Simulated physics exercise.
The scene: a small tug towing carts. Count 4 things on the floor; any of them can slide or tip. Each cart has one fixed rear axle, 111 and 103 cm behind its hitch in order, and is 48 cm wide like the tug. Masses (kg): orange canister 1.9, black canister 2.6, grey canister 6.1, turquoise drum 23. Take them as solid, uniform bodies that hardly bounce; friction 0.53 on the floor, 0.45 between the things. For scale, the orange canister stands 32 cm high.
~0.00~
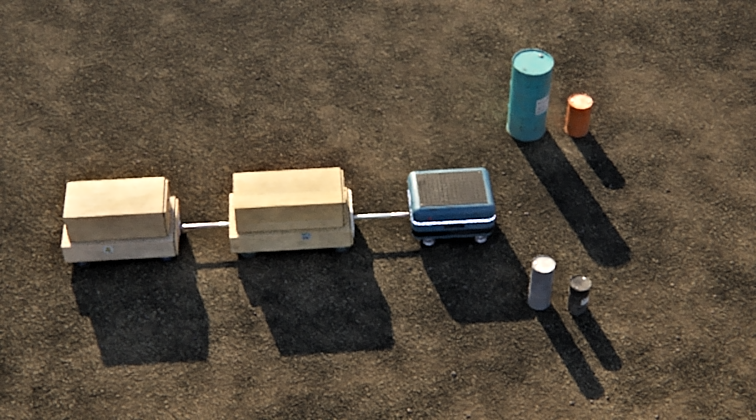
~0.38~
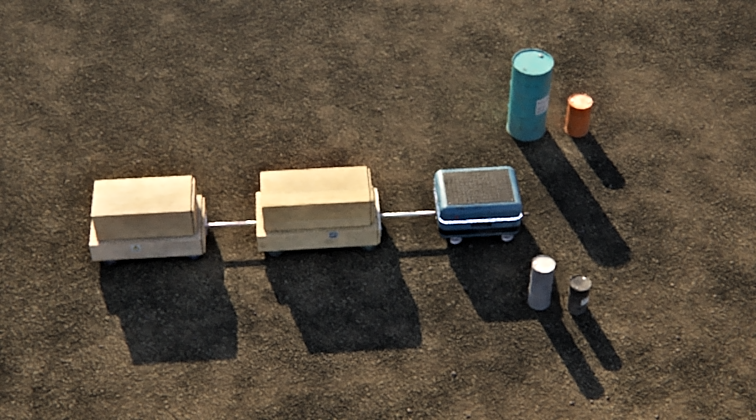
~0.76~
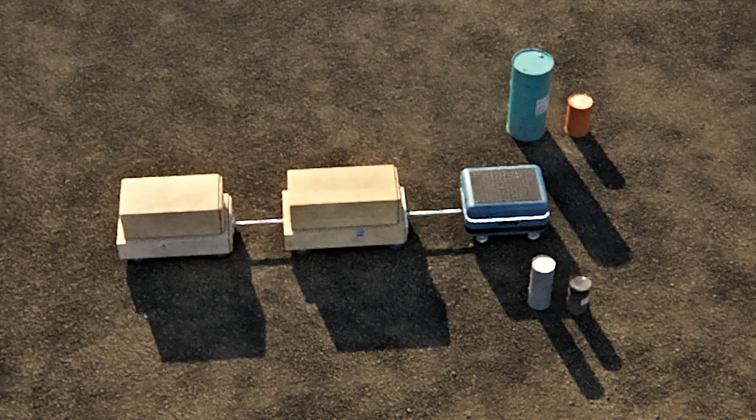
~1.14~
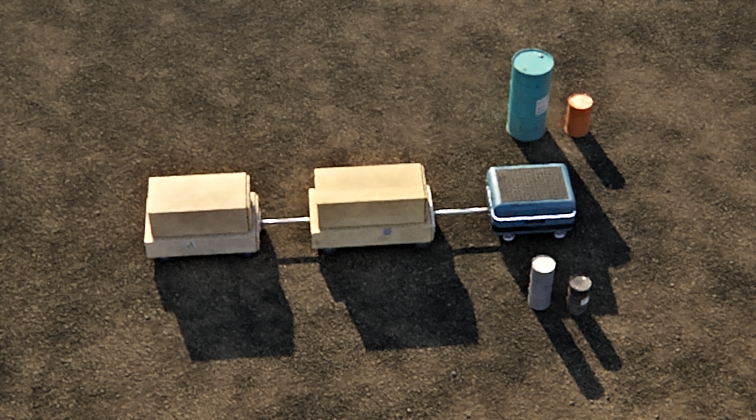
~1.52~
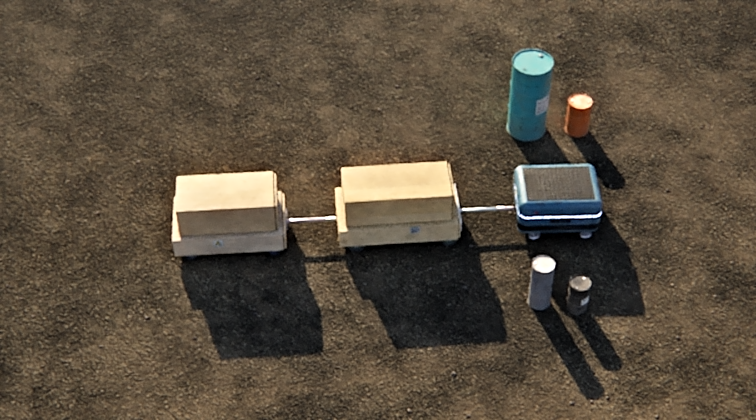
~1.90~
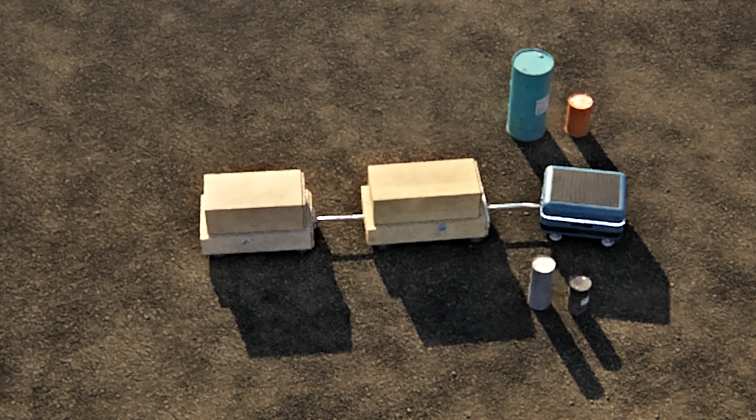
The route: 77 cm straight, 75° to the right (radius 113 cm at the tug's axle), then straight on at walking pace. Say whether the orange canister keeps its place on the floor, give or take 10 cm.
The orange canister holds its spot.
After 4.30 s, tug has run 232 cm.
After 7.30 s, tug has run 394 cm; black canister slid 7 cm.
At rest (10.6 s), not toppled but over 10 cm from the start, black canister; the other 3 in place, give or take 10 cm. Seen from the same camera at the end, orange canister near (579, 115).
